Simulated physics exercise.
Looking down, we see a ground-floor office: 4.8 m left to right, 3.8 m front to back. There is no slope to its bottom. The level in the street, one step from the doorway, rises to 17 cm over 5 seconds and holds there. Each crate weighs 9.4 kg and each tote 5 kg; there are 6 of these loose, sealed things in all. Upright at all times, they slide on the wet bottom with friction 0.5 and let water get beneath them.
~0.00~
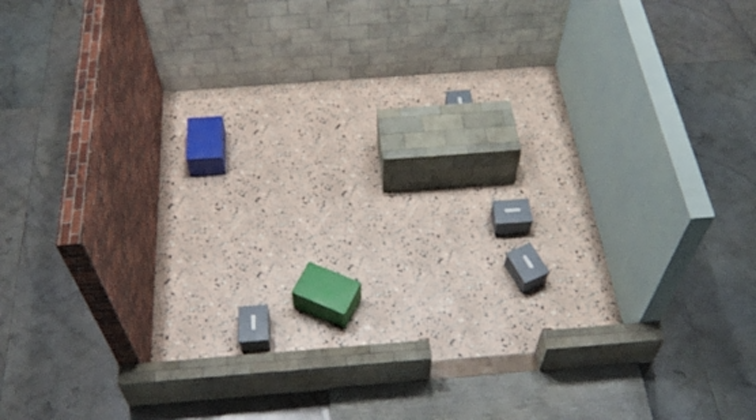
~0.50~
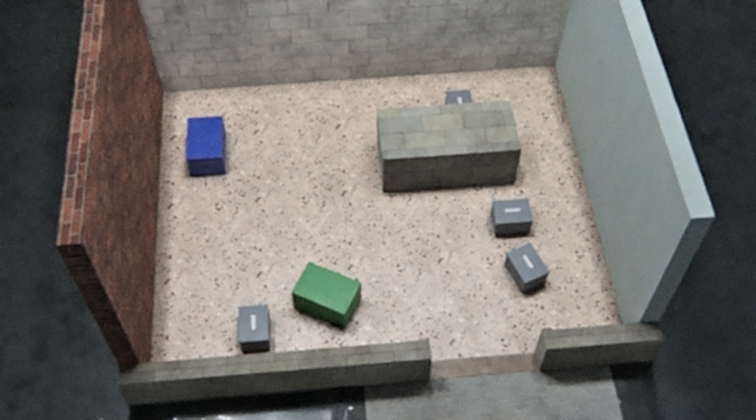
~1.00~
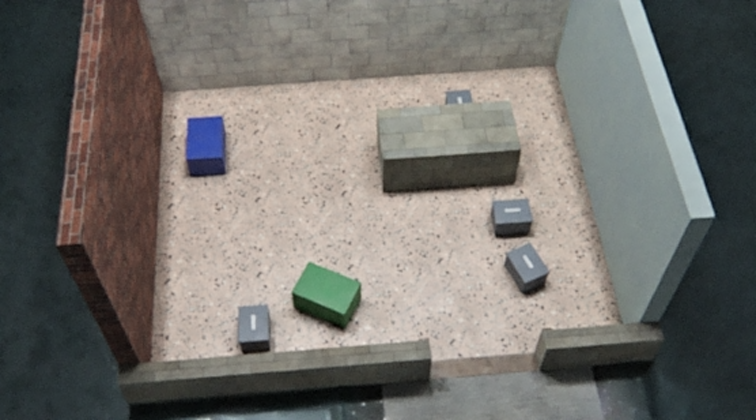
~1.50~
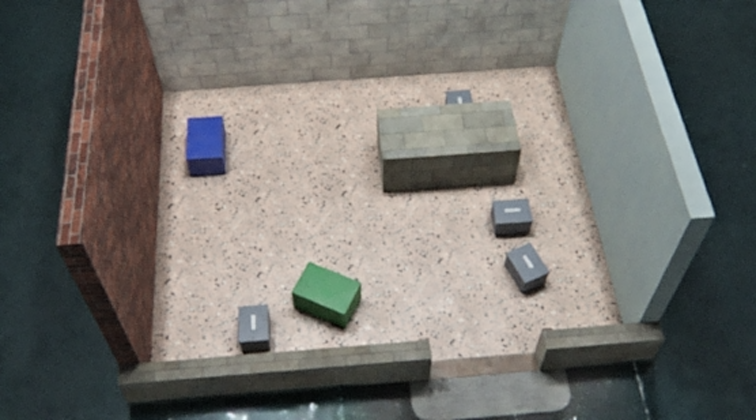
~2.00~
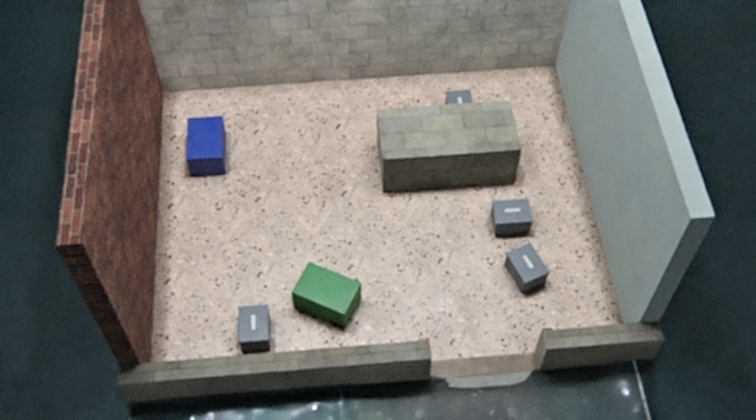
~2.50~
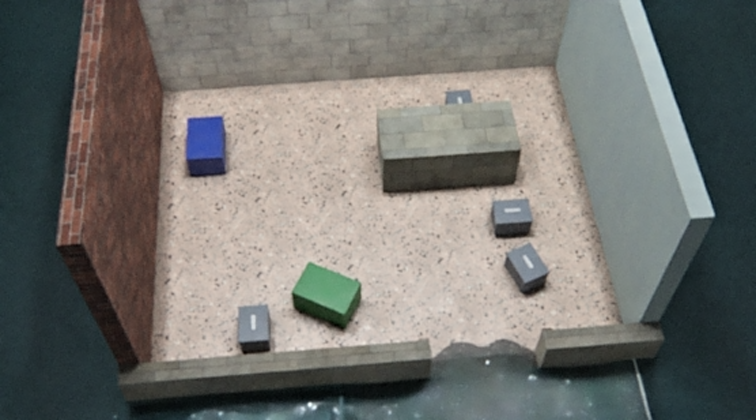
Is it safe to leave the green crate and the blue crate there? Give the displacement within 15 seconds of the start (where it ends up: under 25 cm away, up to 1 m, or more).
Outcome: Green crate sits tight, blue crate shuffles a little.
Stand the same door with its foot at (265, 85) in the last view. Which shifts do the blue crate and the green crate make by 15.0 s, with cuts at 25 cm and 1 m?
Blue crate: Long trip; green crate: Long trip.
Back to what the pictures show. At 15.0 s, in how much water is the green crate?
4 cm or so.
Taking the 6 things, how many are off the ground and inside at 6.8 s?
Of them, 2.
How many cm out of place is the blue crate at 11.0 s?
Roughly 10 centimetres by that point.
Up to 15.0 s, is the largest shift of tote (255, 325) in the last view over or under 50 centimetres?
The shift stays smaller.
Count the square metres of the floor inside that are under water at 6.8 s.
Roughly 9.0 m2 of it is wet.
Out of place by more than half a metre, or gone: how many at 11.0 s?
Answer: 2.
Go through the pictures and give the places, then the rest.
In the first frame, the green crate at (326, 287), on the bottom; the blue crate at (204, 137) rests on the ground; 0.0 m2 under water; 0 of 6 have shifted.
In the second frame, the green crate at (326, 287), on the bottom; the blue crate at (204, 137), on the bottom; water covers 0.0 m2; 0 of 6 have shifted.
In the third frame, the green crate at (326, 287) rests on the ground; the blue crate at (204, 137) rests on the ground; water covers 0.0 m2; 0 of 6 have shifted.
In the fourth frame, the green crate at (326, 287), on the bottom; the blue crate at (204, 137), on the bottom; water covers 0.0 m2; 0 of 6 have shifted.
In the fifth frame, the green crate at (326, 287) rests on the ground; the blue crate at (204, 137), on the bottom; water covers 0.0 m2; 0 of 6 have shifted.
In the sixth frame, the green crate at (326, 287) rests on the ground; the blue crate at (204, 137) rests on the ground; water covers 0.1 m2; 0 of 6 have shifted.
After 3.5 s the green crate is near (326, 287), 0.0 m from its start, aground; the blue crate is near (204, 137), 0.0 m from its start, aground; 0 afloat.
After 6.8 s the green crate is near (326, 287), 0.0 m from its start, aground; the blue crate is near (204, 137), 0.0 m from its start, aground; 2 afloat.
After 11.0 s the green crate is near (326, 287), 0.0 m from its start, aground; the blue crate is near (193, 134), 0.1 m from its start, afloat; 2 afloat.
After 15.0 s the green crate is near (327, 287), 0.0 m from its start, aground; the blue crate is near (228, 107), 0.5 m from its start, afloat; 5 afloat.
